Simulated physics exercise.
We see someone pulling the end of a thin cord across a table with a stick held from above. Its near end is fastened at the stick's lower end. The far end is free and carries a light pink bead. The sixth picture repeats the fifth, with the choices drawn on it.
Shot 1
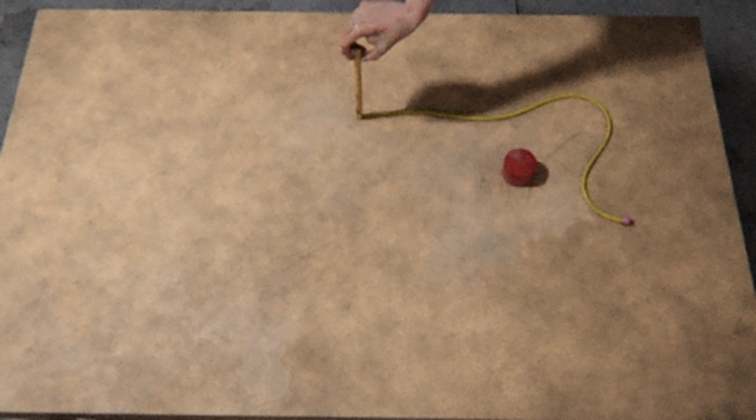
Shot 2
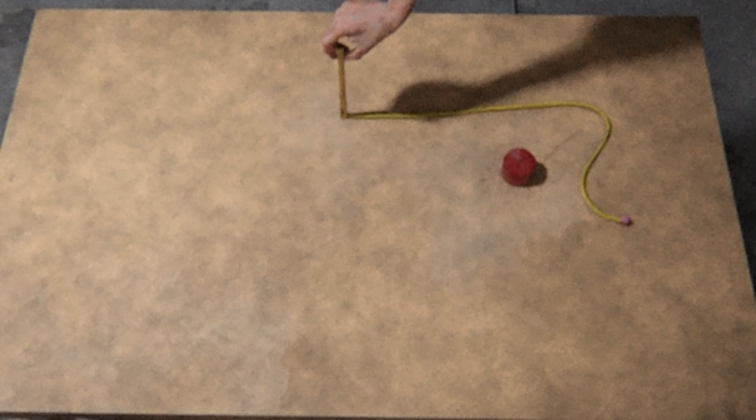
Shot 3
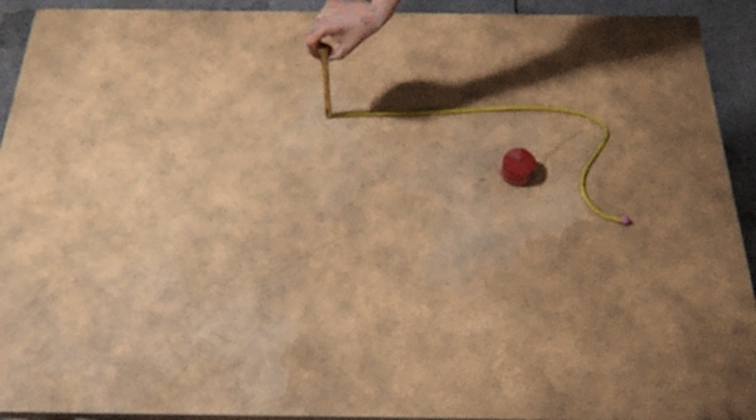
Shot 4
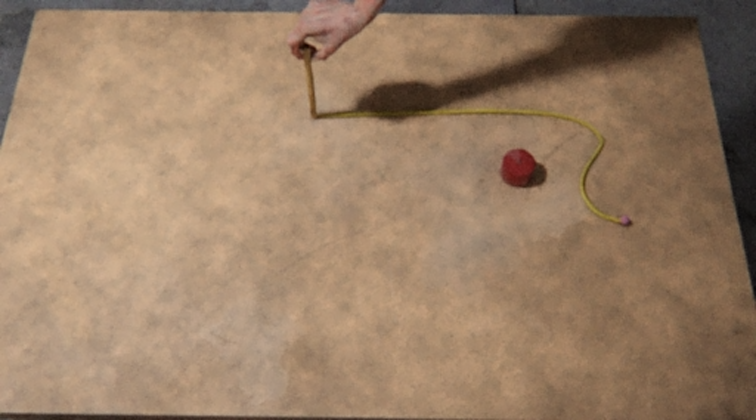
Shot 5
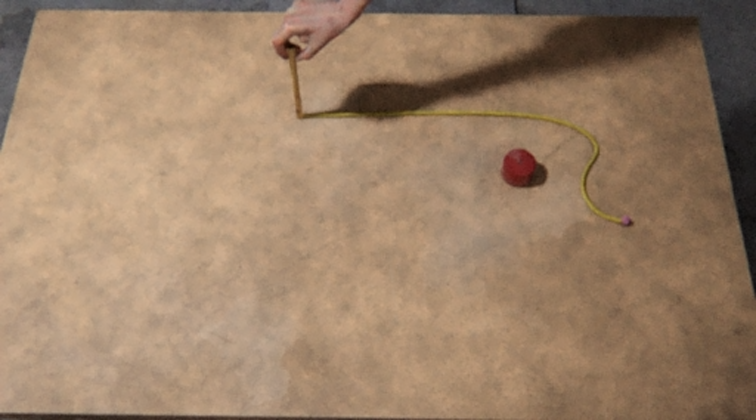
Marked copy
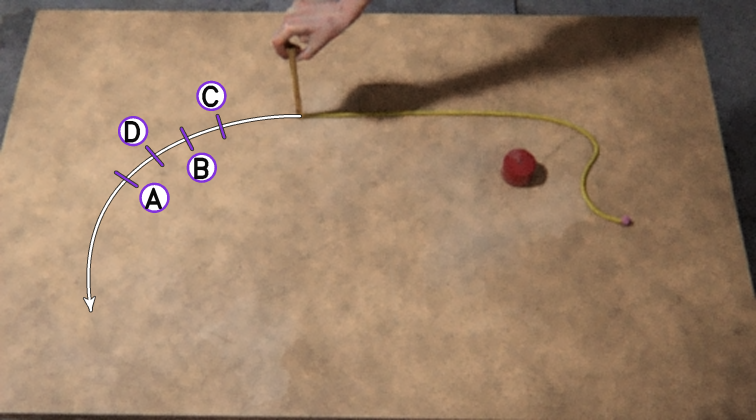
At first, a hand holds a stick upright near the top of a table, with a yellow cord running right from its lower end in a wavy curve around a red tin. The hand then draws the stick steadily left, straightening the cord's near part, while the pink-beaded far end and the tin stay still.
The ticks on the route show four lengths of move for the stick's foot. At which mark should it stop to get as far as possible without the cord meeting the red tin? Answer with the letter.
At C, and not beyond.
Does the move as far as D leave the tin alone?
For that mark, no.
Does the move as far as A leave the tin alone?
No.
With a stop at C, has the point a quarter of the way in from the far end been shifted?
By then, yes.
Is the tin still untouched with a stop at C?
Yes.
On the copy, A at (126, 179); B at (187, 139); C at (221, 127); D at (155, 156); the route from (300, 116) via (141, 166) to (91, 310).
On C. First, foot of the stick (273, 118), middle of the cord (483, 119), free end (626, 220).
Then, foot of the stick (244, 122), middle of the cord (454, 124), free end (625, 220).
Finally, foot of the stick (221, 127), middle of the cord (432, 130), free end (617, 218); nothing has been touched.
By contrast, A brings the cord against the tin; B brings the cord against the tin; D brings the cord against the tin.
